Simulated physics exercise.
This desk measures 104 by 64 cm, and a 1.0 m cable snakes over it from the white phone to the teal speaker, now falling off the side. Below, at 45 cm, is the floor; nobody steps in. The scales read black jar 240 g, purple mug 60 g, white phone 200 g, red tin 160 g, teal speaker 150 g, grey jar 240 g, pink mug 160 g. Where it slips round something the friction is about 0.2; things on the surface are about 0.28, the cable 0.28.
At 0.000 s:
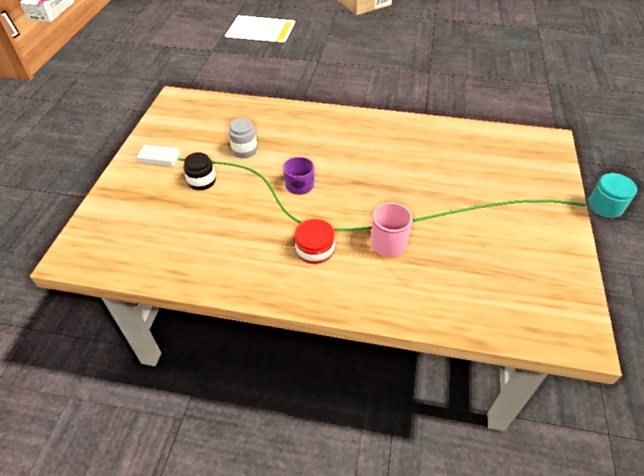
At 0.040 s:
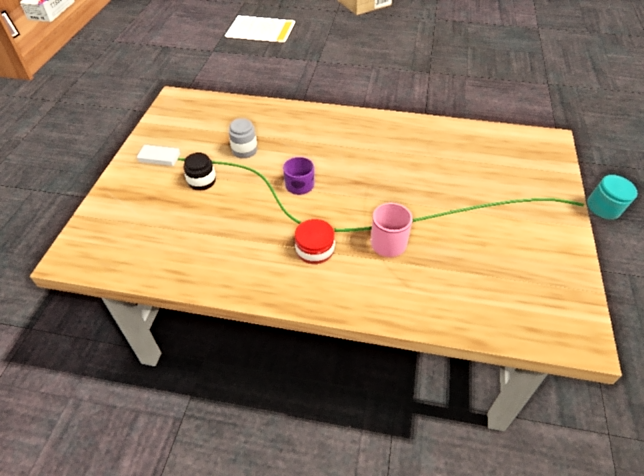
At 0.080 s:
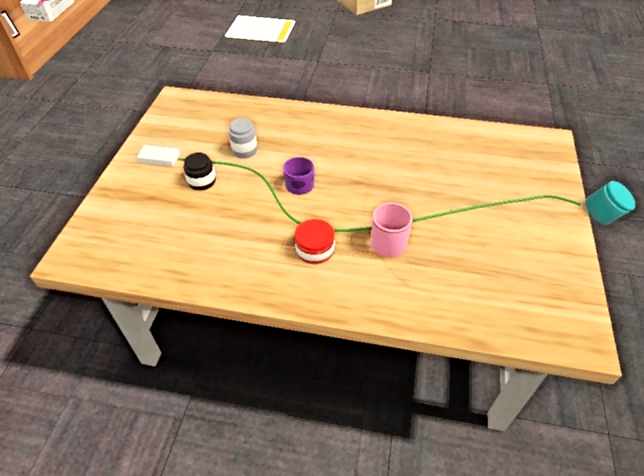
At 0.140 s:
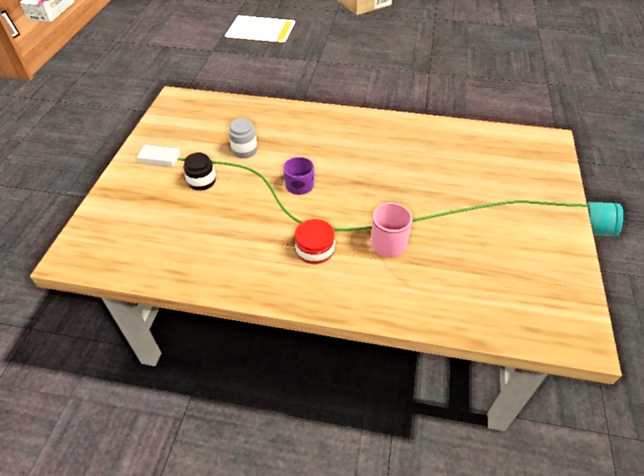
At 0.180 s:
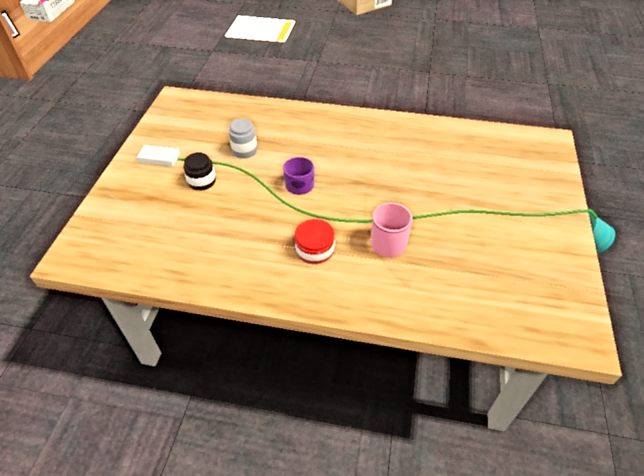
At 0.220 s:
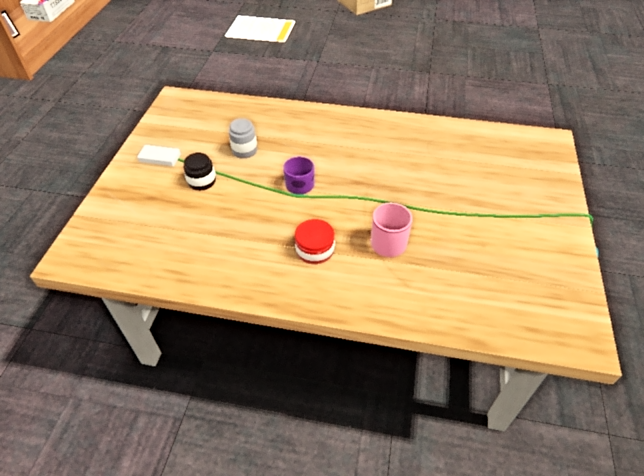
On a wooden desk, a teal speaker dropping over the right edge, pulling a green cable straighter among mugs and jars.
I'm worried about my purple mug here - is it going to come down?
No, it will stay up.
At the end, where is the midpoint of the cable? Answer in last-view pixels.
About (542, 204).
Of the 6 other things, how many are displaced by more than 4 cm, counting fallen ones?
2.
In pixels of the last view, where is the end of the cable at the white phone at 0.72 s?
Roughly at pixel (253, 169).
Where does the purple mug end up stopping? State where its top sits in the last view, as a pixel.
It comes to rest at about (319, 133).
After 0.5 s, the cable's tail end at (214, 166); purple mug 11 cm off its start, teal speaker over the edge, white phone 9 cm off its start.
After 0.7 s, the cable's tail end at (253, 169); purple mug 12 cm off its start, white phone 18 cm off its start, teal speaker over the edge.
After 1.0 s, the cable's tail end at (299, 176); purple mug 12 cm off its start at (319, 133), white phone 28 cm off its start at (279, 168), teal speaker over the edge.
After 1.2 s, the cable's tail end at (315, 178); purple mug 12 cm off its start, white phone 32 cm off its start, teal speaker over the edge.
After 2.4 s, the cable's tail end at (315, 178); purple mug 12 cm off its start at (319, 133), white phone 32 cm off its start at (295, 170), teal speaker over the edge, black jar 1 cm off its start at (200, 162).
